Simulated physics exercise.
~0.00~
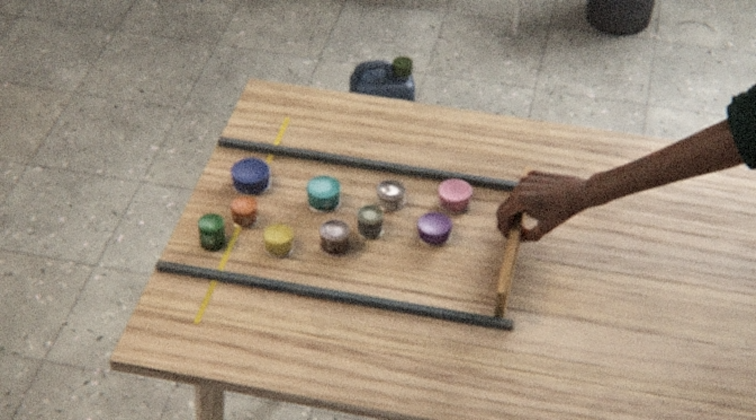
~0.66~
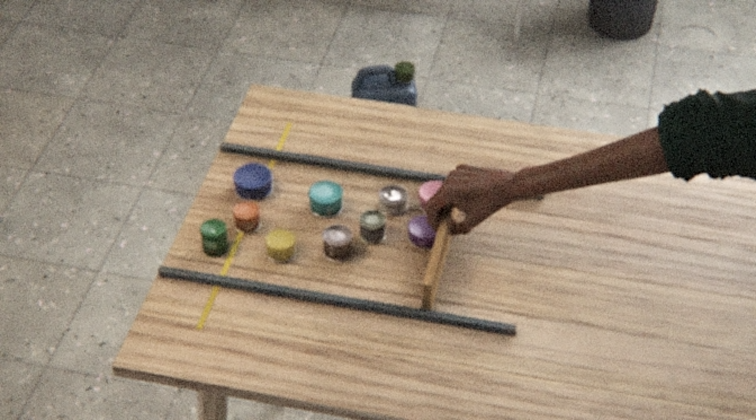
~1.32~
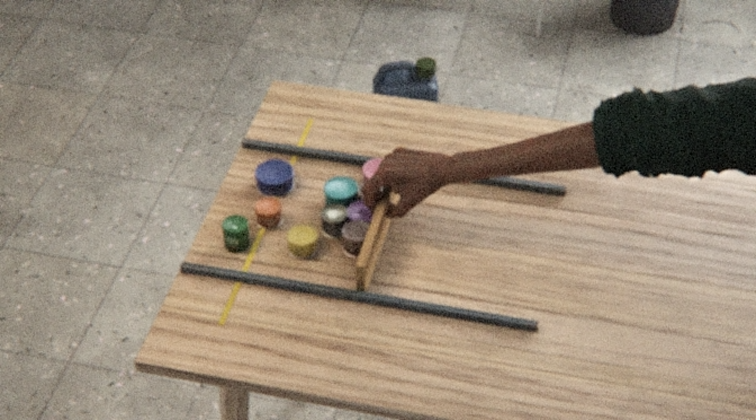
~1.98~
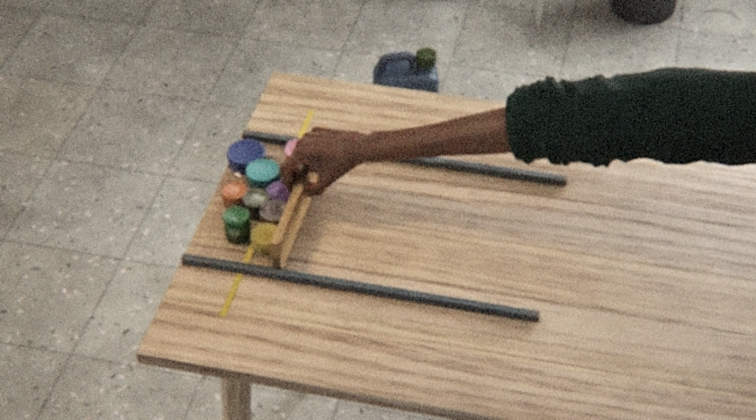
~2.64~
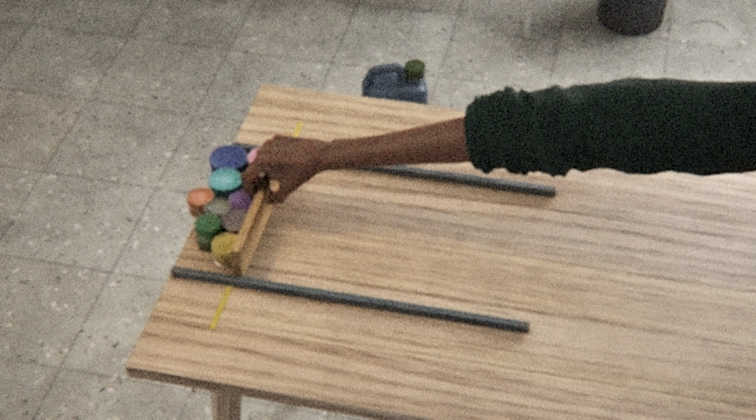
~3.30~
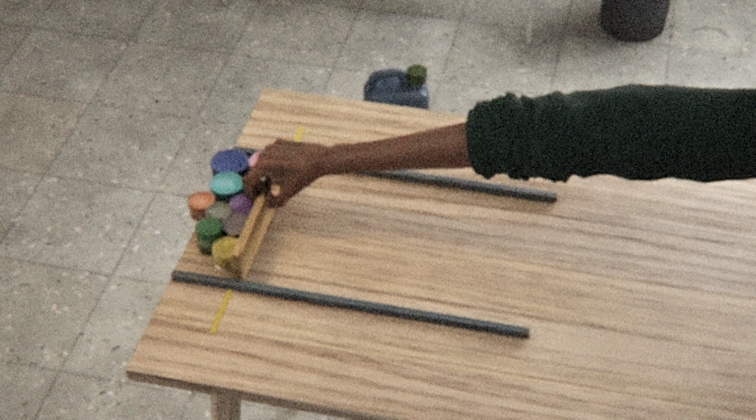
A hand slides a wooden board left, bunching small colourful pots at the table's edge.
